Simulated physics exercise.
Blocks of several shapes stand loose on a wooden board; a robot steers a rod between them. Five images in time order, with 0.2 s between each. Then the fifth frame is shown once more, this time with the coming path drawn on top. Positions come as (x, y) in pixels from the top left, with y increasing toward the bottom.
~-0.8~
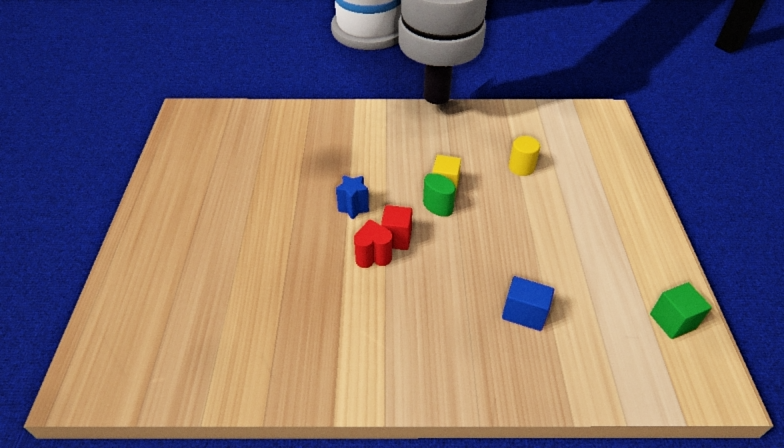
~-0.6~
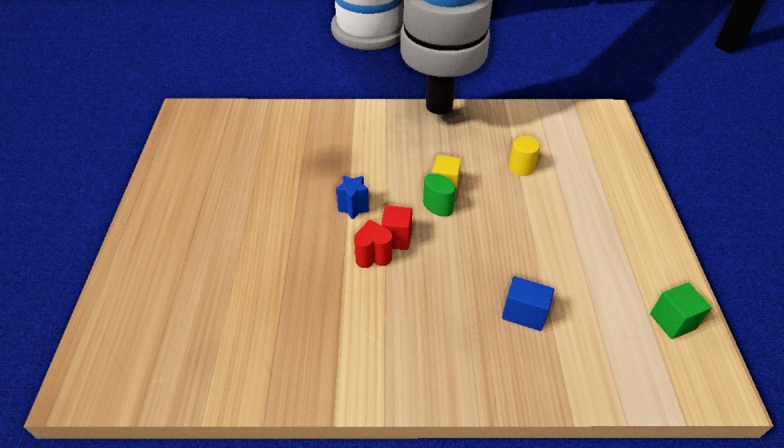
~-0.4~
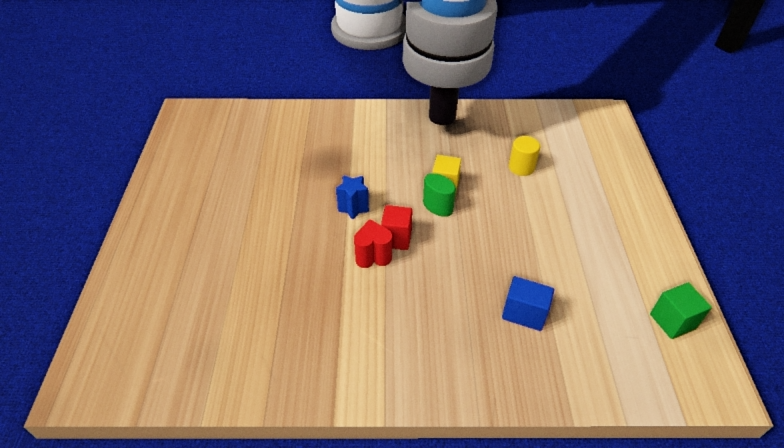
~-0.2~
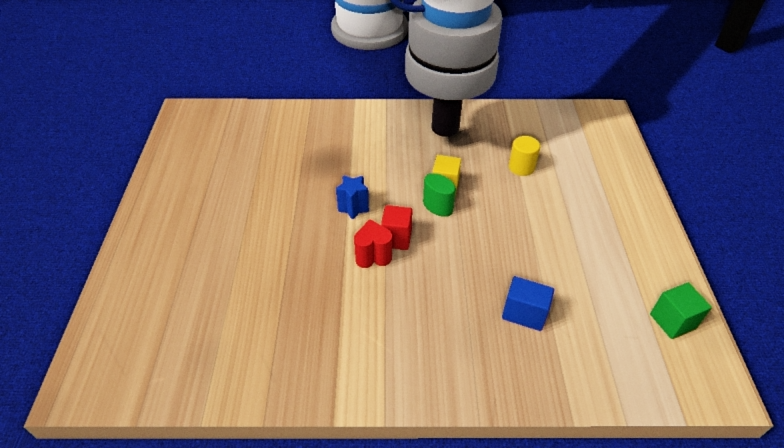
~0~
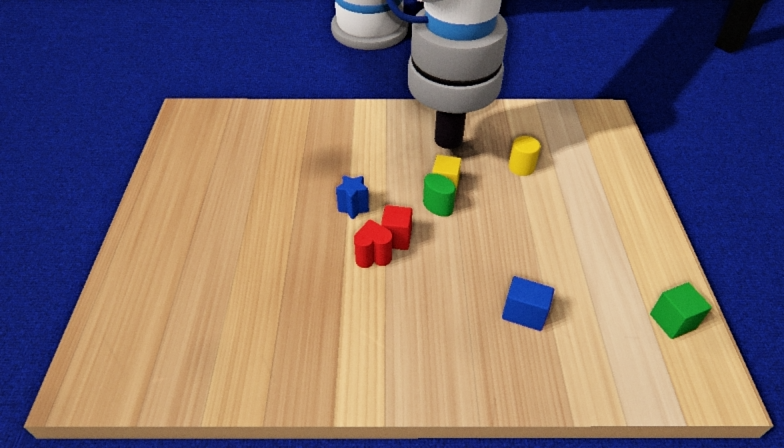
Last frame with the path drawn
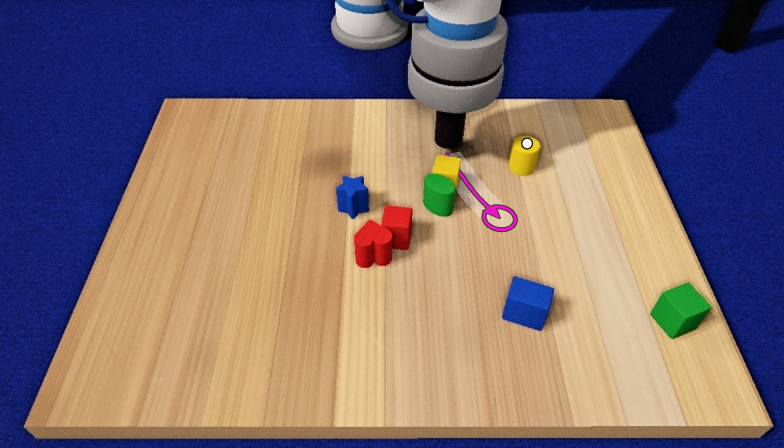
The footage shows a robot arm moving its dark rod a short way down over a wooden board, drawing near a yellow square block beside a green one, while all the red, blue, green and yellow blocks stay still.
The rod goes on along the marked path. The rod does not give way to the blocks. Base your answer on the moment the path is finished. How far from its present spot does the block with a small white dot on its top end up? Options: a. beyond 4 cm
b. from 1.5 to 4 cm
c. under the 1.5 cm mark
c
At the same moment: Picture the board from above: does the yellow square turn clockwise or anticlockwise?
Spins clockwise.
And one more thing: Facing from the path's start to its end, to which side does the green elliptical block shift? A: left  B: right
Correct choice: B.
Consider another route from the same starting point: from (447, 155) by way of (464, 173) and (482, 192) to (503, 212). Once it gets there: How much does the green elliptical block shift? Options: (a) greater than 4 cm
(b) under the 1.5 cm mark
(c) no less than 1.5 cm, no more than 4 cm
The one that fits is b, under the 1.5 cm mark.
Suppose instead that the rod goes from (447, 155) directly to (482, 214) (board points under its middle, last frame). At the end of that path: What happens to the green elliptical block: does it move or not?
Its place changes.
Drawn move, from (447, 155) over (462, 175) and (478, 197) to (500, 218); the dot is on the yellow disc.
What follows on the original path. One third of the way, rod at (464, 162); yellow square at (448, 167), turned 20° clockwise.
Two thirds of the way, rod at (481, 183); green elliptical block at (432, 189); yellow square at (452, 176), turned 60° clockwise.
At the end, rod at (503, 203); green elliptical block at (432, 189); yellow square at (452, 176), turned 60° clockwise; yellow disc still.
